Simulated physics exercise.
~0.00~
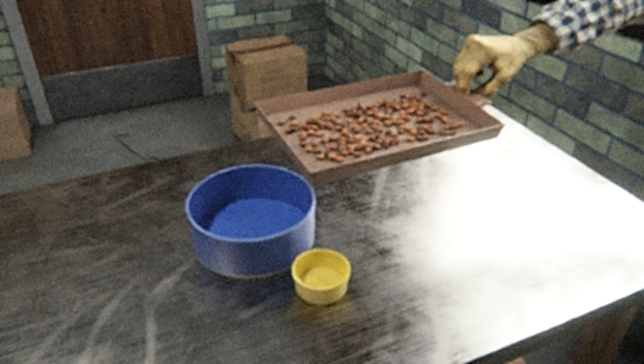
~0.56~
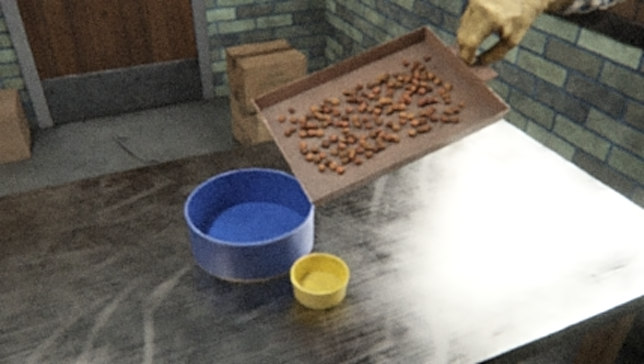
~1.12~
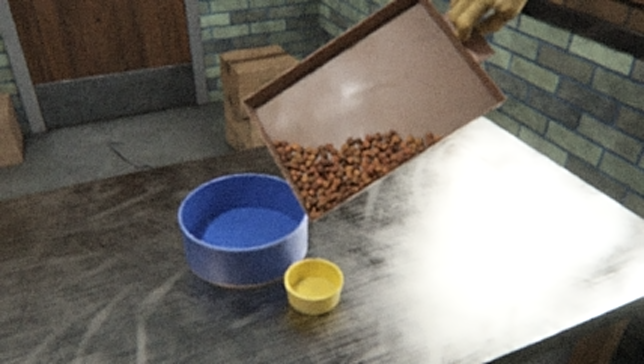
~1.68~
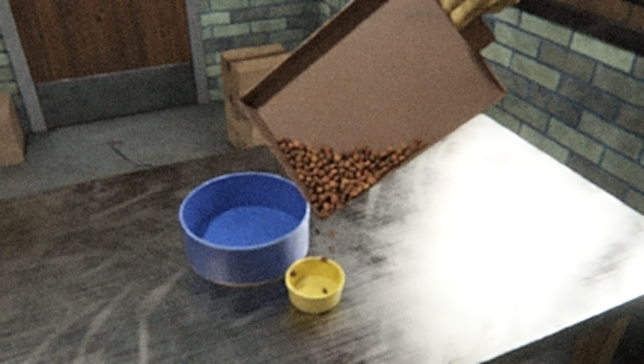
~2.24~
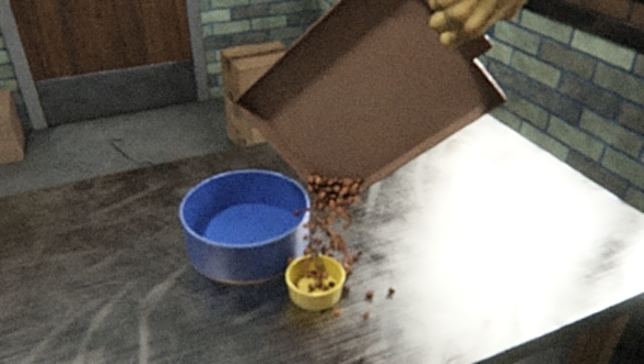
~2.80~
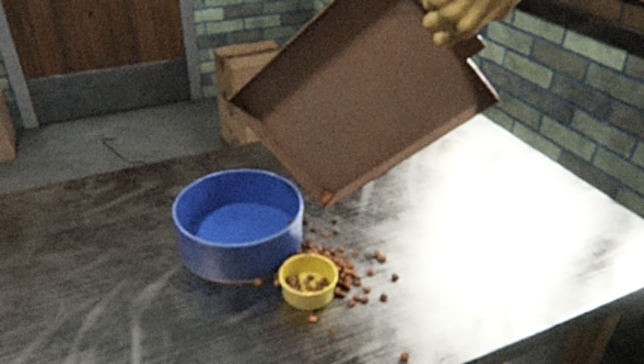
A gloved hand at the upper right, below a checked sleeve, holds a shallow brown tray of reddish-brown kibble over a dark, scuffed table, seen from above in a slightly swaying view of a brick-walled room. A blue pot stands left of centre with a small yellow dish beside it, and cardboard boxes and a brown door are behind. The tray tips steadily, and the pieces slide into its lower corner. They spill toward the yellow dish, some bouncing away. The tray empties, leaving a few pieces in the dish, most scattered around it, and the pot empty.
